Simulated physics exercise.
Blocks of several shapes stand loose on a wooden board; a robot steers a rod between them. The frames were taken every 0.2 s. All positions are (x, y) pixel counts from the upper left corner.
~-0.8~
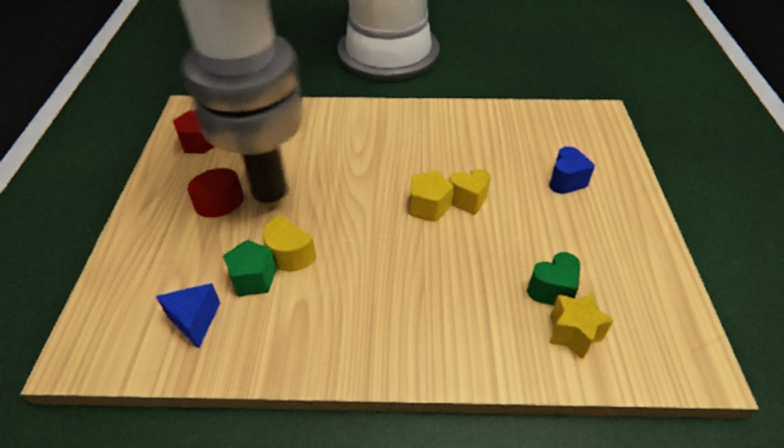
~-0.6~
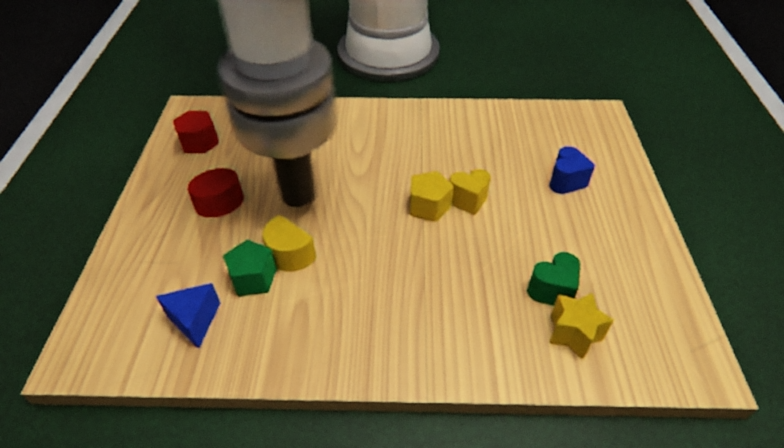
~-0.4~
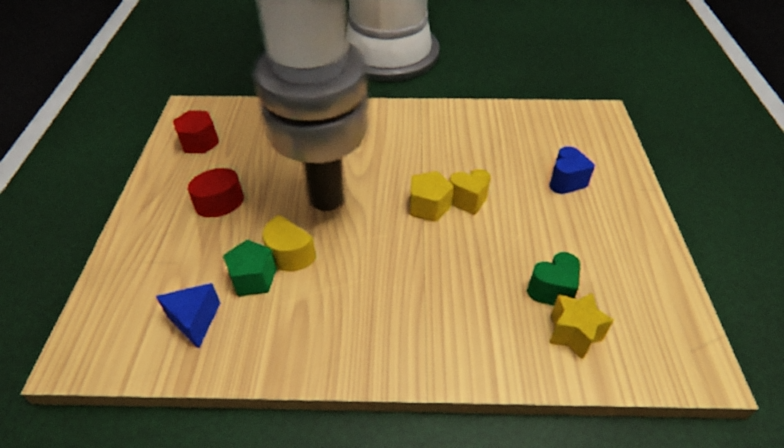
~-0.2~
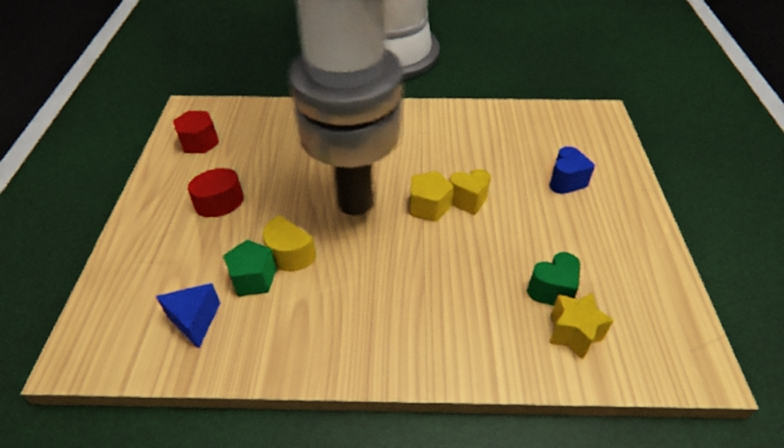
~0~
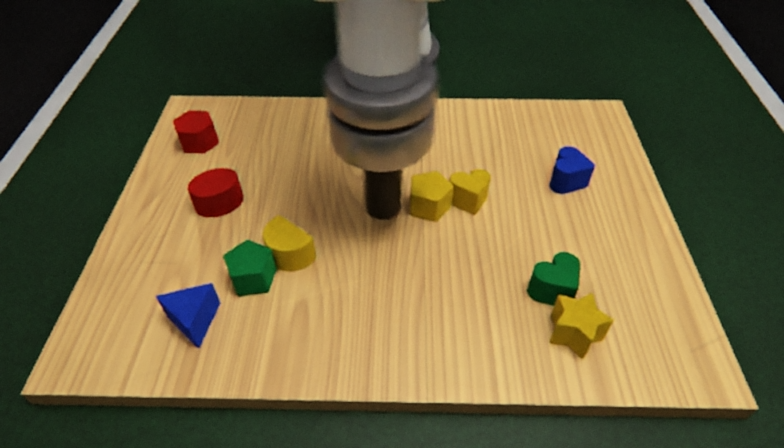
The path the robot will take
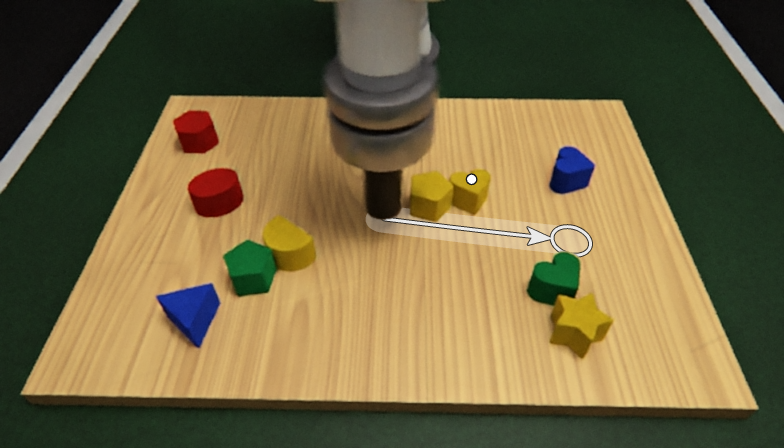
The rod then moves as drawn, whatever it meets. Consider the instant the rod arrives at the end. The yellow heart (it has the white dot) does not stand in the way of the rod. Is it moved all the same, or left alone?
Displaced, by a centimetre or more.
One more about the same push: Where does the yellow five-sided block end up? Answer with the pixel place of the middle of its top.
Its top middle: (463, 180).
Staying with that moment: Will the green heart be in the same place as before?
Yes
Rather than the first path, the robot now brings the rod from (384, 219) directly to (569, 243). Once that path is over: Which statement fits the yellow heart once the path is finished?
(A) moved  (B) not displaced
I choose A.
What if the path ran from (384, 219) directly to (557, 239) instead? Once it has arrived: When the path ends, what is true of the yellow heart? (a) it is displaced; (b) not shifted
Letter a.
The drawn path runs straight from (384, 219) to (571, 241); the dot is on the yellow heart.
What follows on the original path. One third of the way, rod at (447, 214); yellow five-sided block at (459, 180), turned 75° anticlockwise; yellow heart at (488, 168), turned 25° clockwise.
Two thirds of the way, rod at (511, 222); yellow five-sided block at (463, 180), turned 80° anticlockwise; yellow heart at (490, 166), turned 15° clockwise.
At the end, rod at (576, 229); yellow five-sided block at (463, 180), turned 80° anticlockwise; yellow heart at (490, 166), turned 15° clockwise; green heart not moved.
